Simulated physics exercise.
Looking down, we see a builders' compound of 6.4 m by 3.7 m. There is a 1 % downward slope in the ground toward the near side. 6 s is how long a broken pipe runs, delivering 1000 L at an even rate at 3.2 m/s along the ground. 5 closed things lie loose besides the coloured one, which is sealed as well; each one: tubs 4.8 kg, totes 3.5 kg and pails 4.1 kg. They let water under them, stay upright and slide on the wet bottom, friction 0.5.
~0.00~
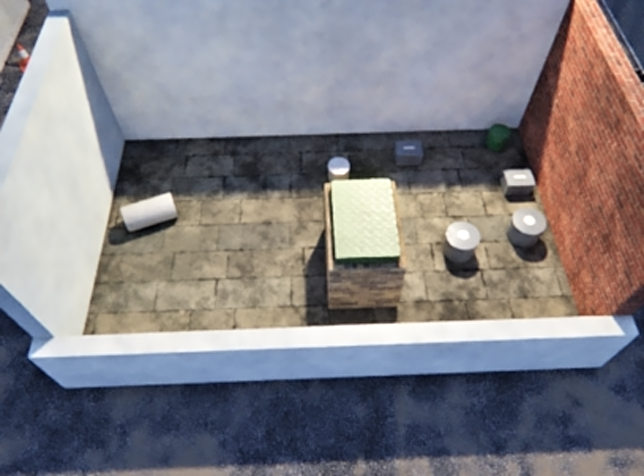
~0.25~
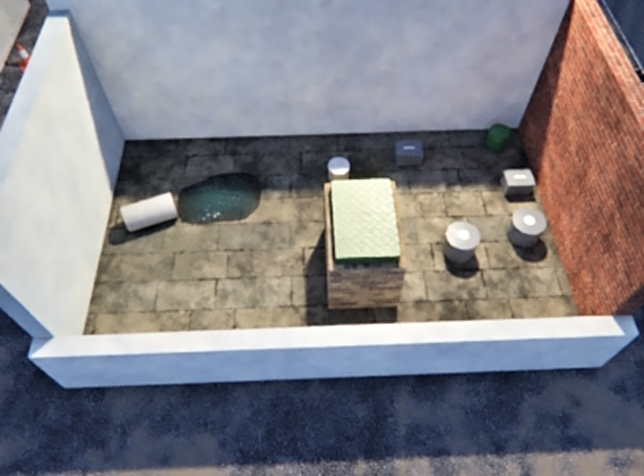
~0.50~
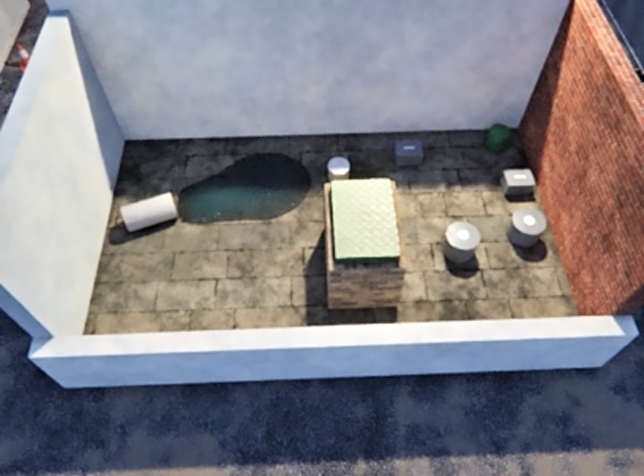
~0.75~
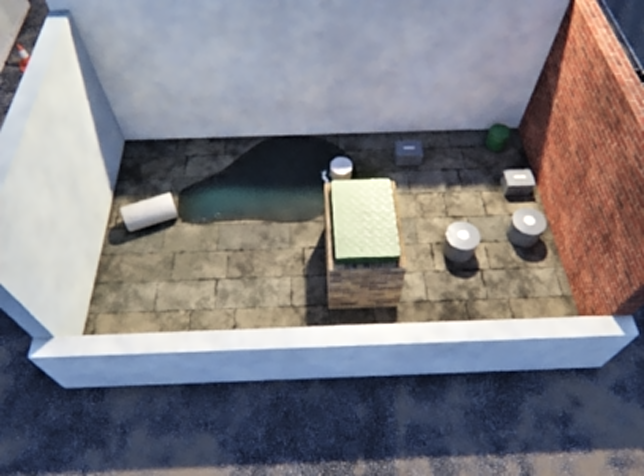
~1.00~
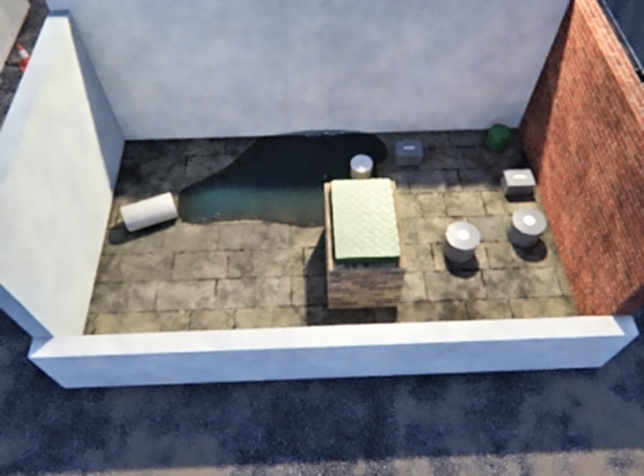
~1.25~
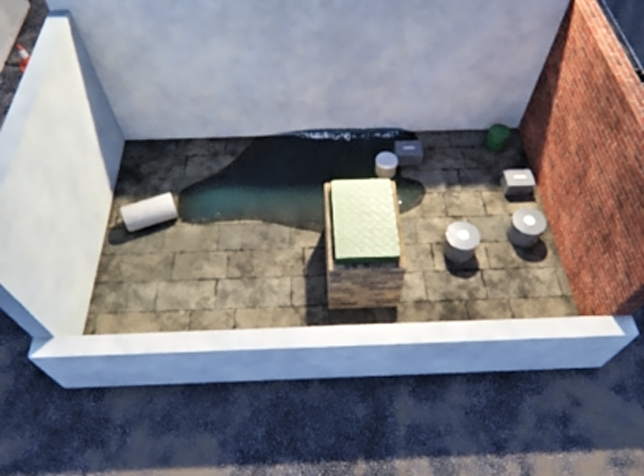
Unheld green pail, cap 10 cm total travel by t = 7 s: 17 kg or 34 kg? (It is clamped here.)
The lighter mass fails, the heavier works.
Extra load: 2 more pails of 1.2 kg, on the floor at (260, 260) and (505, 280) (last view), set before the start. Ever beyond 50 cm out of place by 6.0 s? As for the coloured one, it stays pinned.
Respectively lower and higher.
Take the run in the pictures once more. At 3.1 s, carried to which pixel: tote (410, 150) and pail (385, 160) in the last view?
Approx. (526, 166); approx. (510, 180).
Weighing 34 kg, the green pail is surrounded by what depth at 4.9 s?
Close to 18 cm deep.
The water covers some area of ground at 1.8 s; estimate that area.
Roughly 7.5 m2.
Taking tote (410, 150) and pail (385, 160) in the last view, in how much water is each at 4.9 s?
I'd estimate 6 cm for the first and 3 cm for the second.
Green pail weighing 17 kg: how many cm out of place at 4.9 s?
I'd put it at about 50 cm.
After 1.8 s the green pail would be 0 cm from its start with 17 kg and 0 cm from its start with 34 kg; 0 cm of water round it then.
After 3.1 s the green pail would be 18 cm from its start with 17 kg and 0 cm from its start with 34 kg; 12 cm of water round it then.
After 4.9 s the green pail would be 52 cm from its start with 17 kg and 0 cm from its start with 34 kg; 18 cm of water round it then.
After 7.0 s the green pail would be 206 cm from its start with 17 kg and 0 cm from its start with 34 kg; 17 cm of water round it then.
